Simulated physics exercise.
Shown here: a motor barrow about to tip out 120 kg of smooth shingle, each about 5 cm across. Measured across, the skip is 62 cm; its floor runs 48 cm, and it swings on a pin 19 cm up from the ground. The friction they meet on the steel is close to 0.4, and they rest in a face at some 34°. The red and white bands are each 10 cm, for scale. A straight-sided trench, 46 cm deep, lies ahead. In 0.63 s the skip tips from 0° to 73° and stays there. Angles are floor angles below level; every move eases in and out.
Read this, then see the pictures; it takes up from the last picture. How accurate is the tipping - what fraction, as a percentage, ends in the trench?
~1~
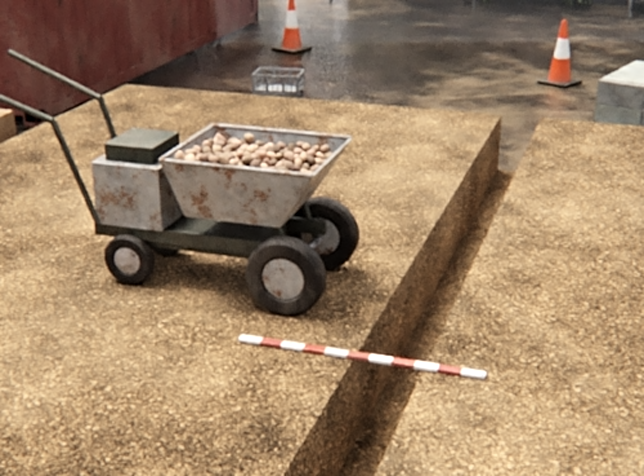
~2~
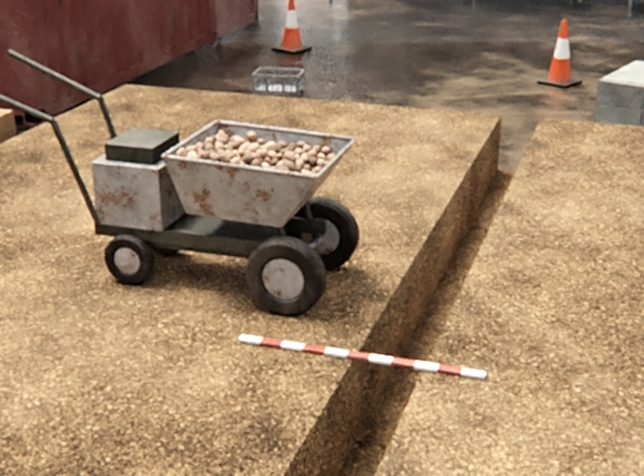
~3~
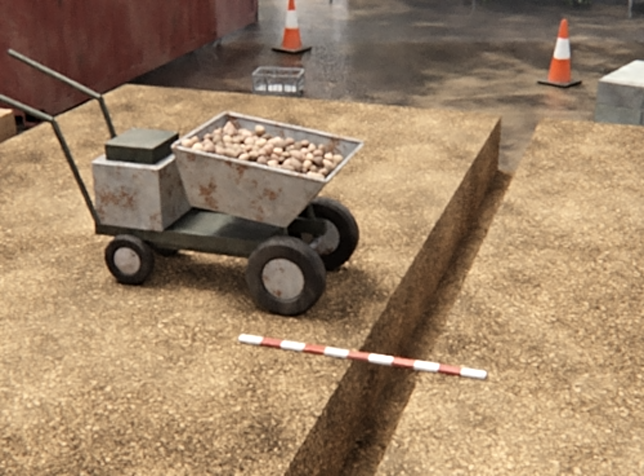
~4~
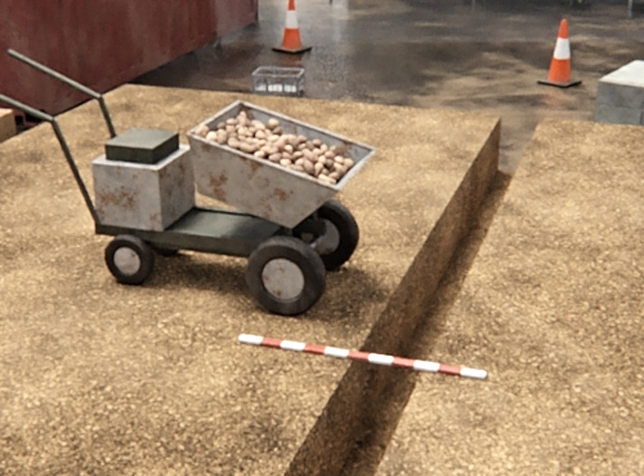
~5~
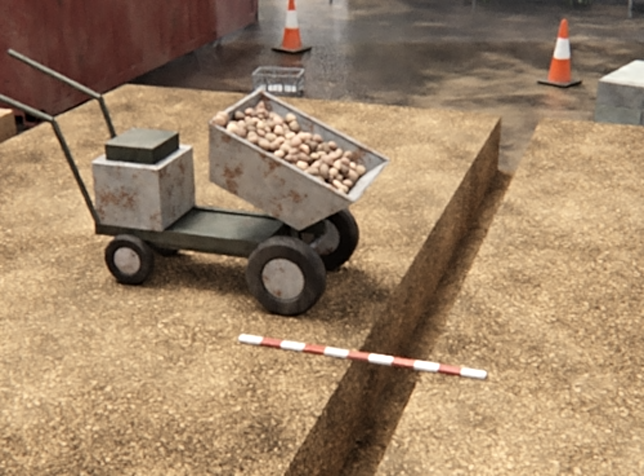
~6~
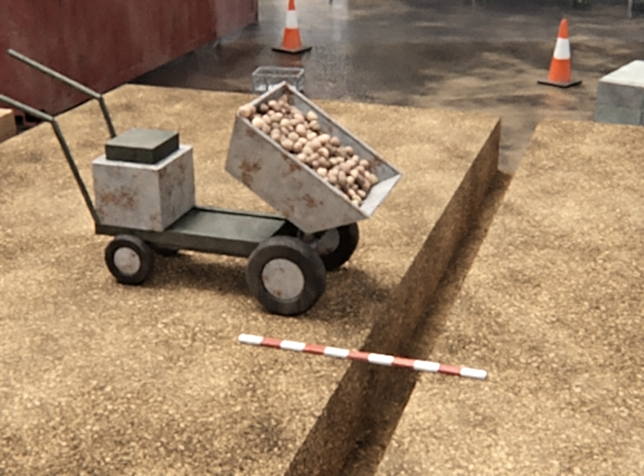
Close to 43 in every hundred.
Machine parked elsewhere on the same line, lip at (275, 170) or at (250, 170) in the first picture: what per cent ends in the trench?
From the first spot near 85, from the second near 85 per cent.
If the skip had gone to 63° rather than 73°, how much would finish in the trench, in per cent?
Roughly 40 percent.
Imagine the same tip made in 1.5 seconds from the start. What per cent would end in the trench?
Estimate: About 60 %.
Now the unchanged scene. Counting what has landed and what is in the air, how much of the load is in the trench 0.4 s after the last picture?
Approx. 15 % of the load.
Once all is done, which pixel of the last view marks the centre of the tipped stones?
(473, 311).
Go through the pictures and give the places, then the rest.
Lip at (312, 176), floor tilted 0°, highest stones at (243, 149), in the first frame.
The skip is at 2°, its lip at (316, 177); the top of the load is at (231, 145), in the second frame.
Lip at (325, 182), floor tilted 7°, highest stones at (225, 136), in the third frame.
The skip is at 14°, its lip at (339, 190); the top of the load is at (234, 125), in the fourth frame.
Lip at (354, 202), floor tilted 24°, highest stones at (252, 116), in the fifth frame.
Lip at (369, 217), floor tilted 34°, highest stones at (275, 107), in the sixth frame.
Then, 0.2 s after the last picture the floor is at 61°, 100 % in the skip; the foremost stones are at (392, 235).
Then, 0.4 s after the last picture the floor is at 73°, 60 % in the skip, 14 % in the trench, 26 % past the trench; the foremost stones are at (495, 313).
Then, 0.8 s after the last picture the floor is at 73°, 16 % in the skip, 26 % in the trench, 58 % past the trench; the foremost stones are past the picture's edge.
Then, 2.7 s after the last picture the floor is at 73°, 0 % in the skip, 43 % in the trench, 57 % past the trench; the foremost stones are past the picture's edge.
